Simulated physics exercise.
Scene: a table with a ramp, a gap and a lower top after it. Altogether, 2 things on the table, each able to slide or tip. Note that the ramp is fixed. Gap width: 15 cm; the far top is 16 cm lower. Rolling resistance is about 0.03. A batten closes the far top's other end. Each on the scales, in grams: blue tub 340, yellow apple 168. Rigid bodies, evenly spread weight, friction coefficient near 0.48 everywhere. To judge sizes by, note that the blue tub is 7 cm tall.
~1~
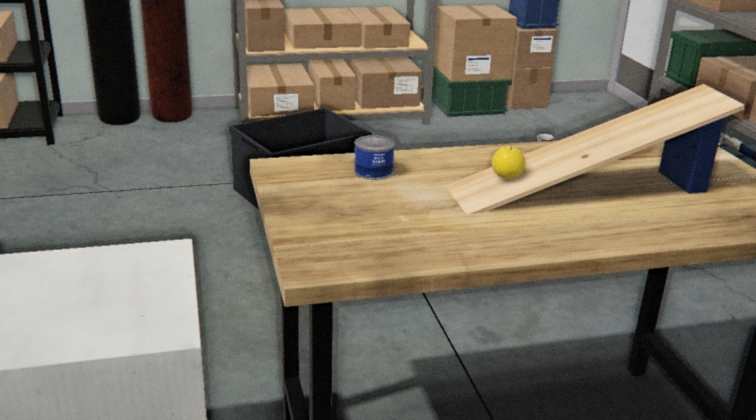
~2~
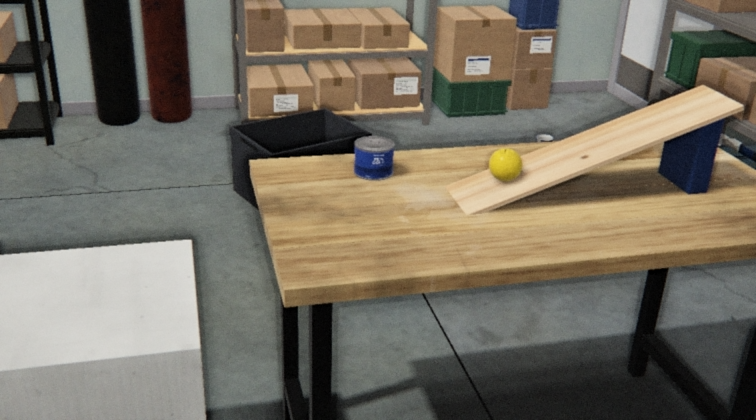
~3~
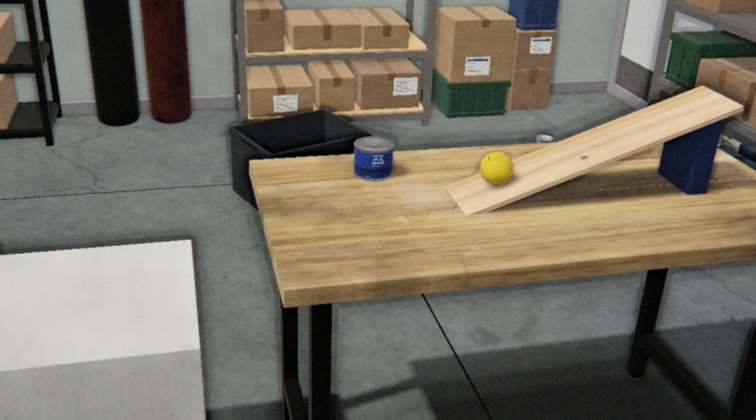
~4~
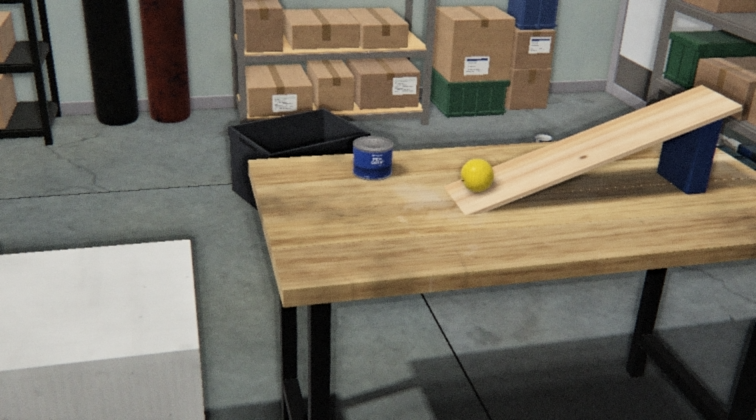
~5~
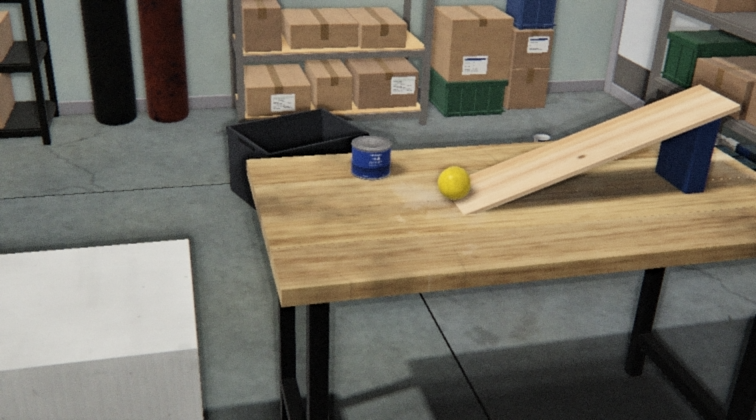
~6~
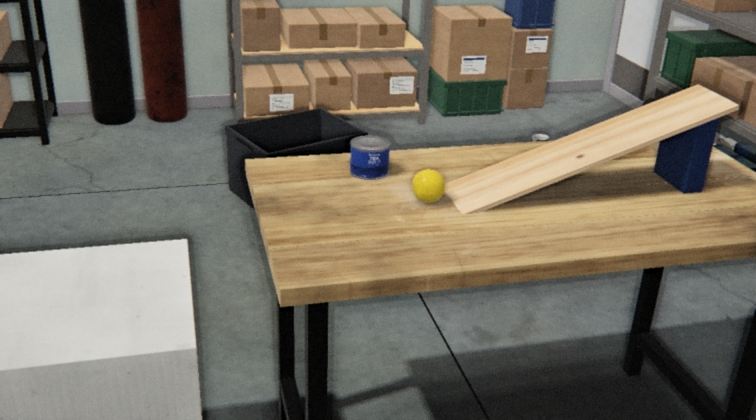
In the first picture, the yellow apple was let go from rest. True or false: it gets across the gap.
False.
Then, 0.20 s on from there, 23 cm to the edge; yellow apple near (369, 190).
Then, 0.60 s on from there, 1 cm past the table's edge; yellow apple near (255, 199).
Then, 0.80 s on from there, 11 cm past the table's edge; yellow apple near (210, 293).
Then, 1.00 s on from there, down in the gap.
In the end, down in the gap; blue tub under 8 cm from the start.
